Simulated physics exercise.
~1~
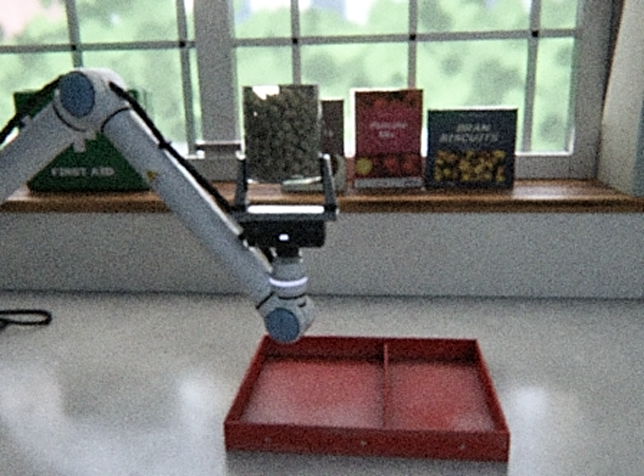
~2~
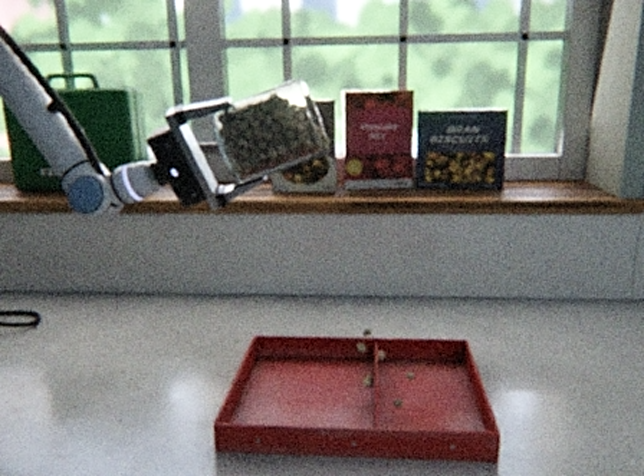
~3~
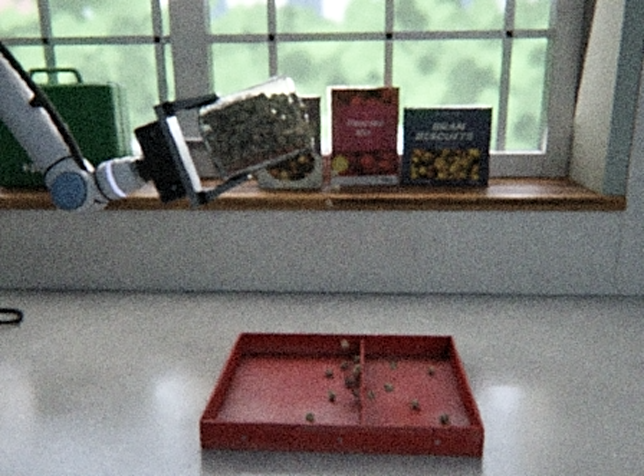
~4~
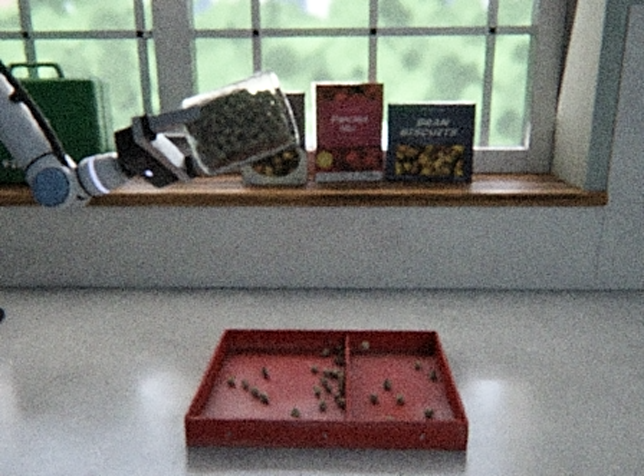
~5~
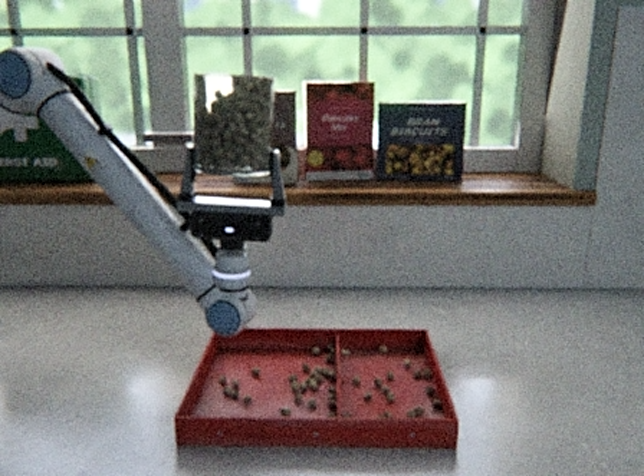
A grey robot arm with blue joint caps holds a clear tumbler full of small greenish-brown pebbles above a pale counter, seen from the front before a bright window. On the wooden sill stand a green first aid case at left and some food packages, one red and one dark blue, while a red tray divided by a cross wall rests below. The arm draws left and tips the tumbler rightward onto its side. A few pebbles drop near the divider, then more scatter into both parts. Finally the tumbler stands upright again, still mostly full, with pebbles strewn on both sides, somewhat more at left.
